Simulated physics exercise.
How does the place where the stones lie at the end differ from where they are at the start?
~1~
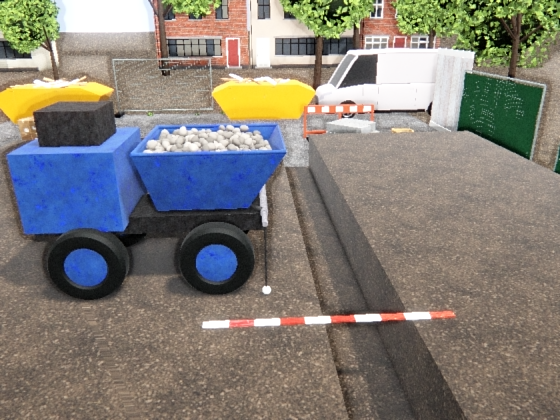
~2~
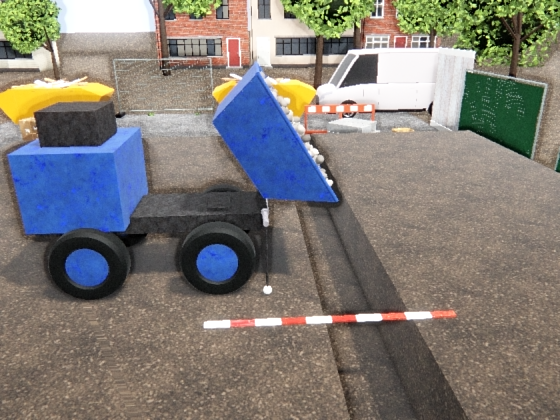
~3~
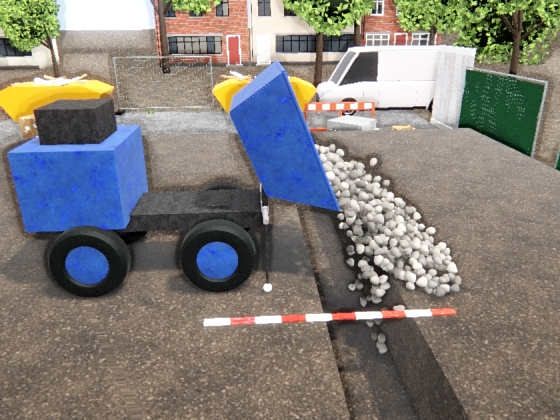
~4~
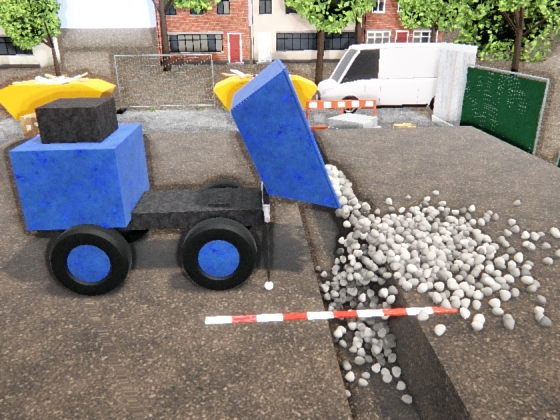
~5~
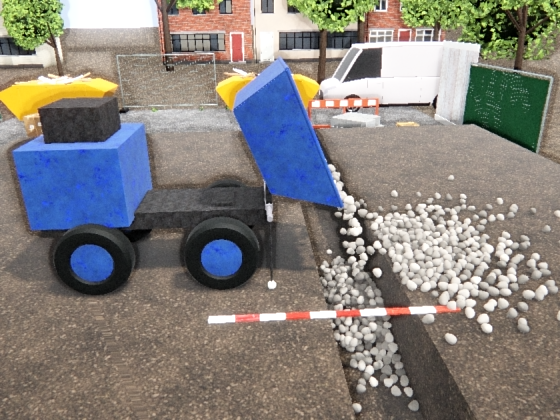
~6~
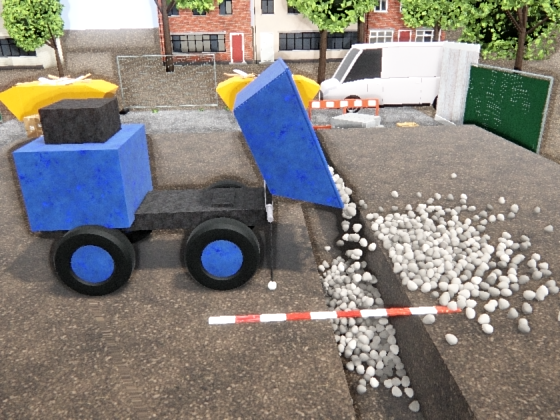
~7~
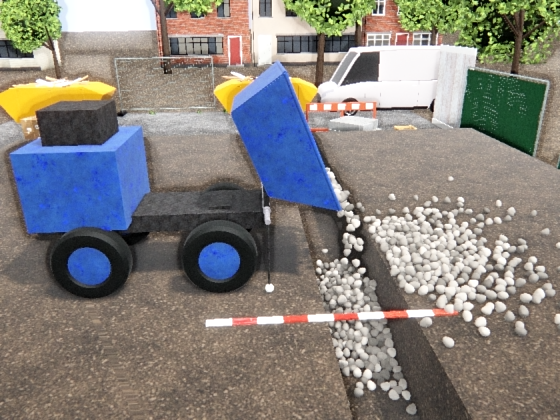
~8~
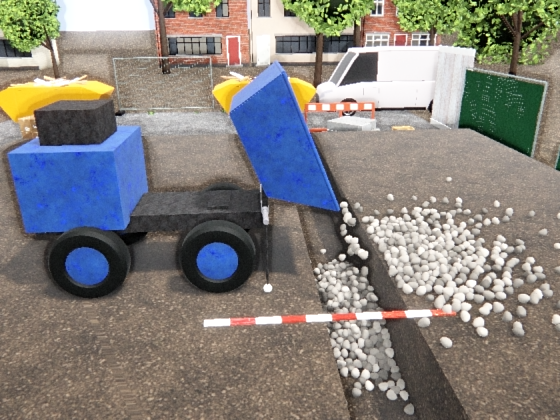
At the start the stones are heaped in the dumper's blue skip. At the end they lie lower and further right, partly in the trench and partly scattered on the ground beyond it.
